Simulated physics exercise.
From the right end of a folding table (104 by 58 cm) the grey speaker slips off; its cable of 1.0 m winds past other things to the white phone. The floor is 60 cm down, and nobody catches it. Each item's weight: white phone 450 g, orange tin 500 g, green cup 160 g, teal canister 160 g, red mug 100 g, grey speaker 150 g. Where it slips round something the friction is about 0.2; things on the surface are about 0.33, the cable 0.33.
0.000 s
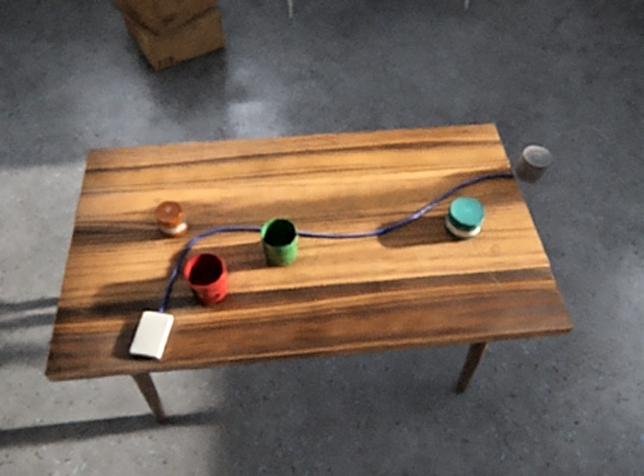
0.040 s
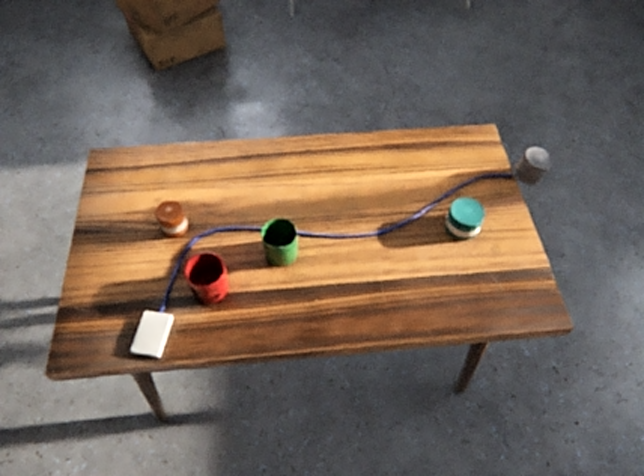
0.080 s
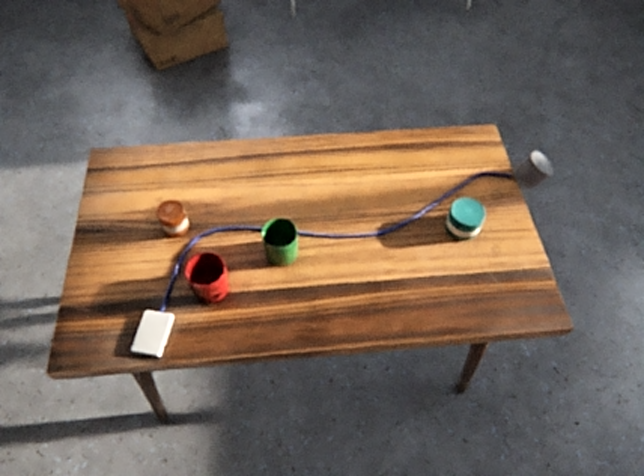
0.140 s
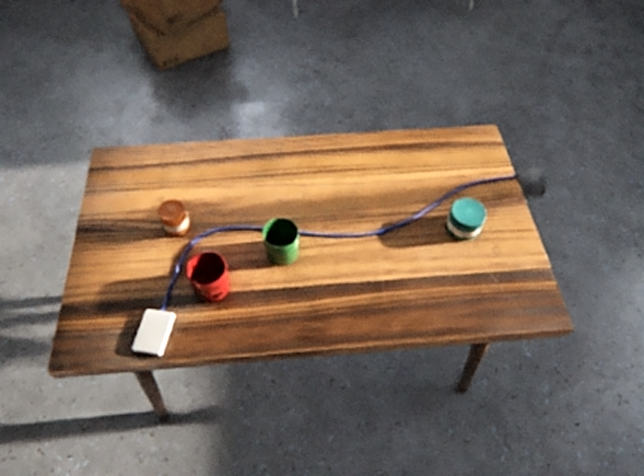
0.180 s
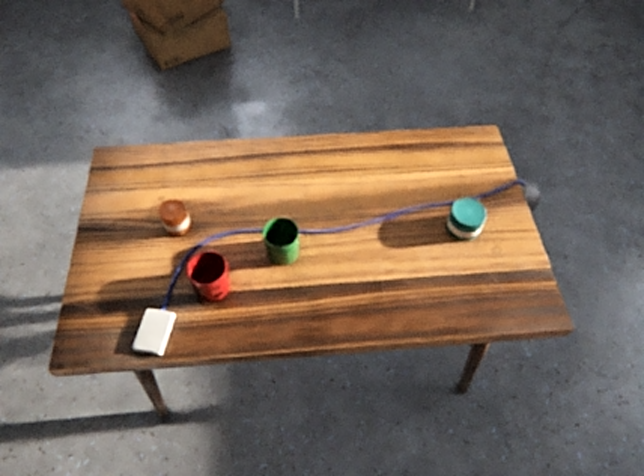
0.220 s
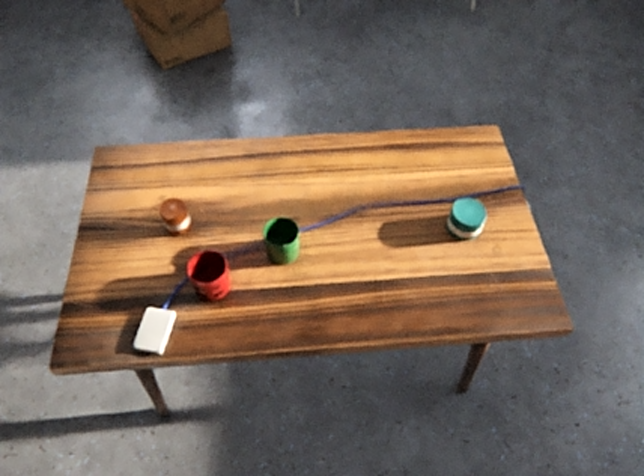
Grey speaker dropping past the right end of a wooden table, its blue cable pulling straighter behind the cups and canister.
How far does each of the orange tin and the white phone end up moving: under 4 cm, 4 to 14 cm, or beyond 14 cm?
Orange tin - under 4 cm; white phone - under 4 cm.
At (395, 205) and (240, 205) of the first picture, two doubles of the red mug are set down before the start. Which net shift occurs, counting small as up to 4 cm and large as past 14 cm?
Result, in order: Minor / minor.
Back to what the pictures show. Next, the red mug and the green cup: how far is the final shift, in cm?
Red mug: 6 cm; green cup: 2 cm.
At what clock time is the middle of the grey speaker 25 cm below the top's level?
Clock time: Not at all.
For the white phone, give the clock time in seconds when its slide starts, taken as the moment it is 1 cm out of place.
For the white phone, 0.32 seconds.
By 0.5 s, the cable's tail end at (171, 308); white phone 1 cm off its start, grey speaker over the edge, red mug 6 cm off its start.
By 0.7 s, the cable's tail end at (175, 307); white phone 2 cm off its start, grey speaker over the edge, red mug 6 cm off its start.
By 1.0 s, the cable's tail end at (175, 307); white phone 2 cm off its start at (161, 324), red mug 6 cm off its start at (226, 284), grey speaker over the edge.
By 1.2 s, the cable's tail end at (175, 307); white phone 2 cm off its start, grey speaker over the edge, red mug 6 cm off its start.
By 2.4 s, the cable's tail end at (175, 307); white phone 2 cm off its start at (161, 324), orange tin 0 cm off its start at (172, 208), grey speaker over the edge, red mug 6 cm off its start at (226, 284).
